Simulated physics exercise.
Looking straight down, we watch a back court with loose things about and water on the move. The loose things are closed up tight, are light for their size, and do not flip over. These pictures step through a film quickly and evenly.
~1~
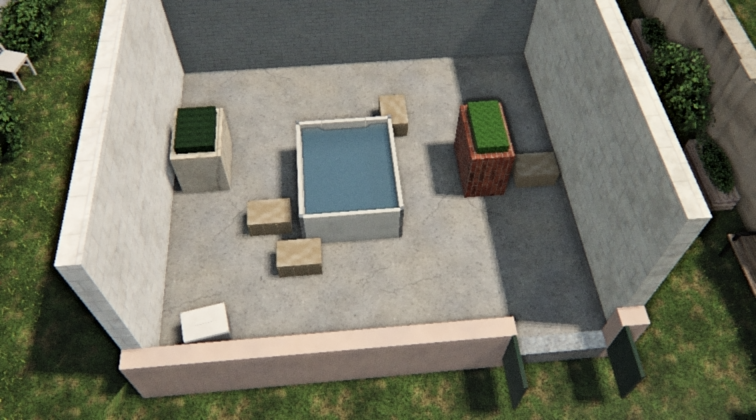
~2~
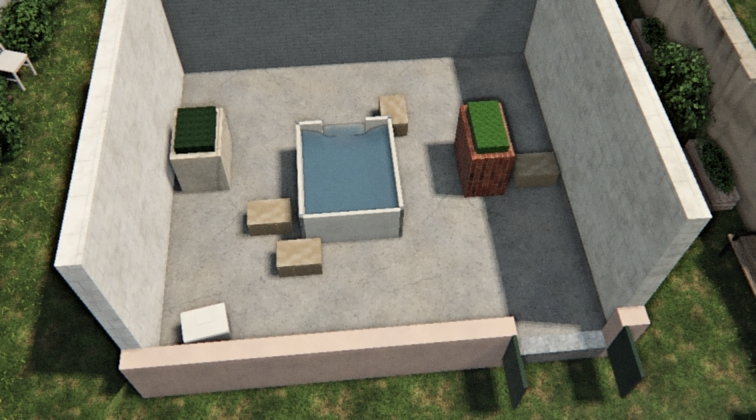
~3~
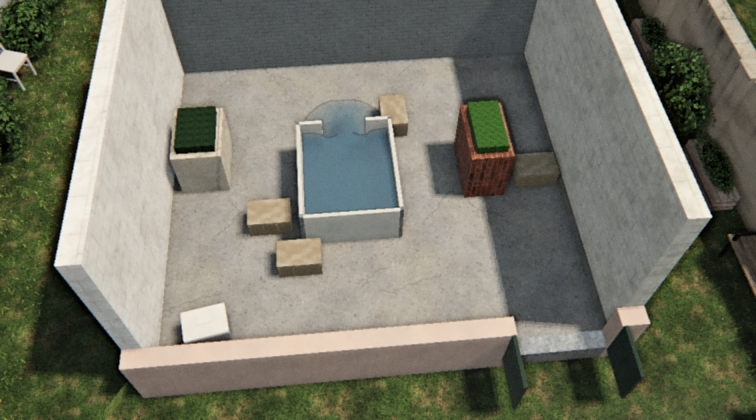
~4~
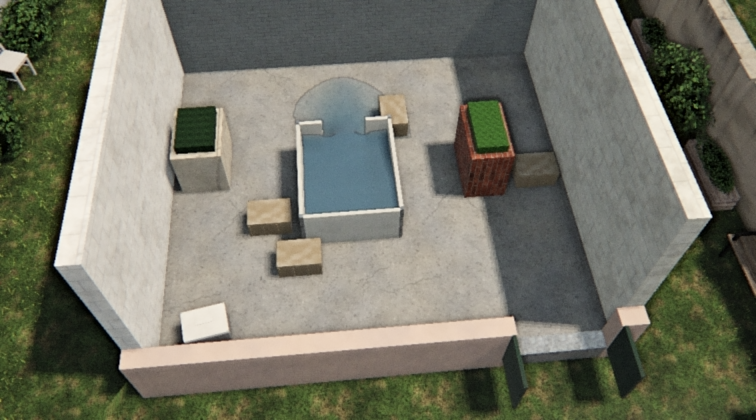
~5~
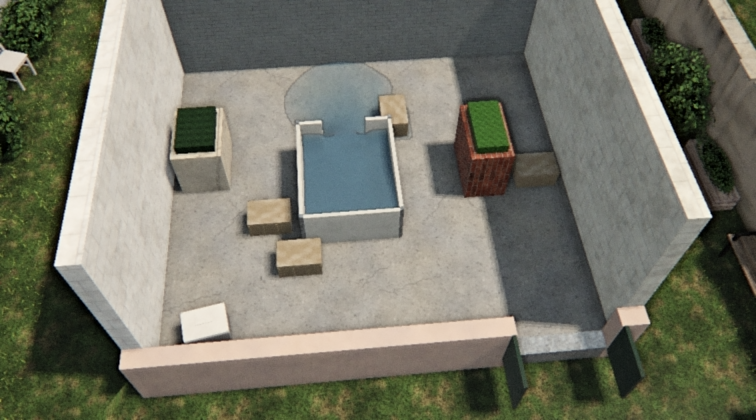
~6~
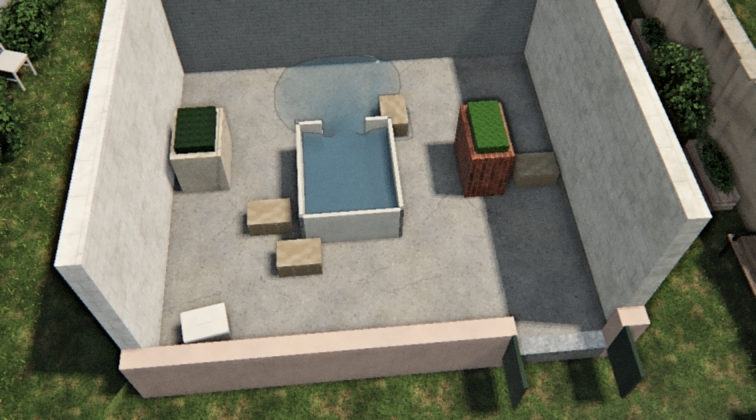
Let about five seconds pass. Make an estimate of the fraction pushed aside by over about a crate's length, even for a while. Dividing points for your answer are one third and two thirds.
Answer: A share under one third.
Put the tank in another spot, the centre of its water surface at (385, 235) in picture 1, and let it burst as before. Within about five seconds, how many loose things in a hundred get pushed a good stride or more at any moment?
About 20 %.
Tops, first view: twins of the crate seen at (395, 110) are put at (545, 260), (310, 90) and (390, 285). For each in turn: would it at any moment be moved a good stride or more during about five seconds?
One by one: Hardly budges; knocked well away; hardly budges.
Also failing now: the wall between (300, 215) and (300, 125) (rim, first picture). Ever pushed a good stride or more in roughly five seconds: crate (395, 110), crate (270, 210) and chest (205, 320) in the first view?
Taking them in order, less than that, displaced that much, displaced that much.
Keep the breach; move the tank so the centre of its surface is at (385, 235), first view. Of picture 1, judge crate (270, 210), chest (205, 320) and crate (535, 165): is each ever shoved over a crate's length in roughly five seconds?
Well, in order they come out as stayed within it, stayed within it and stayed within it.
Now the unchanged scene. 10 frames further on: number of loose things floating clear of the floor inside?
The answer would be 0.
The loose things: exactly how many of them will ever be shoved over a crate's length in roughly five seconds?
So the number is 0.
A moment on, 0 of 5 are well off their spots; 0 afloat.
Next, 0 of 5 are well off their spots; 0 afloat.
Later, 0 of 5 are well off their spots; 0 afloat.
In the end, 0 of 5 are well off their spots, and 0 have been at some point; 0 afloat.
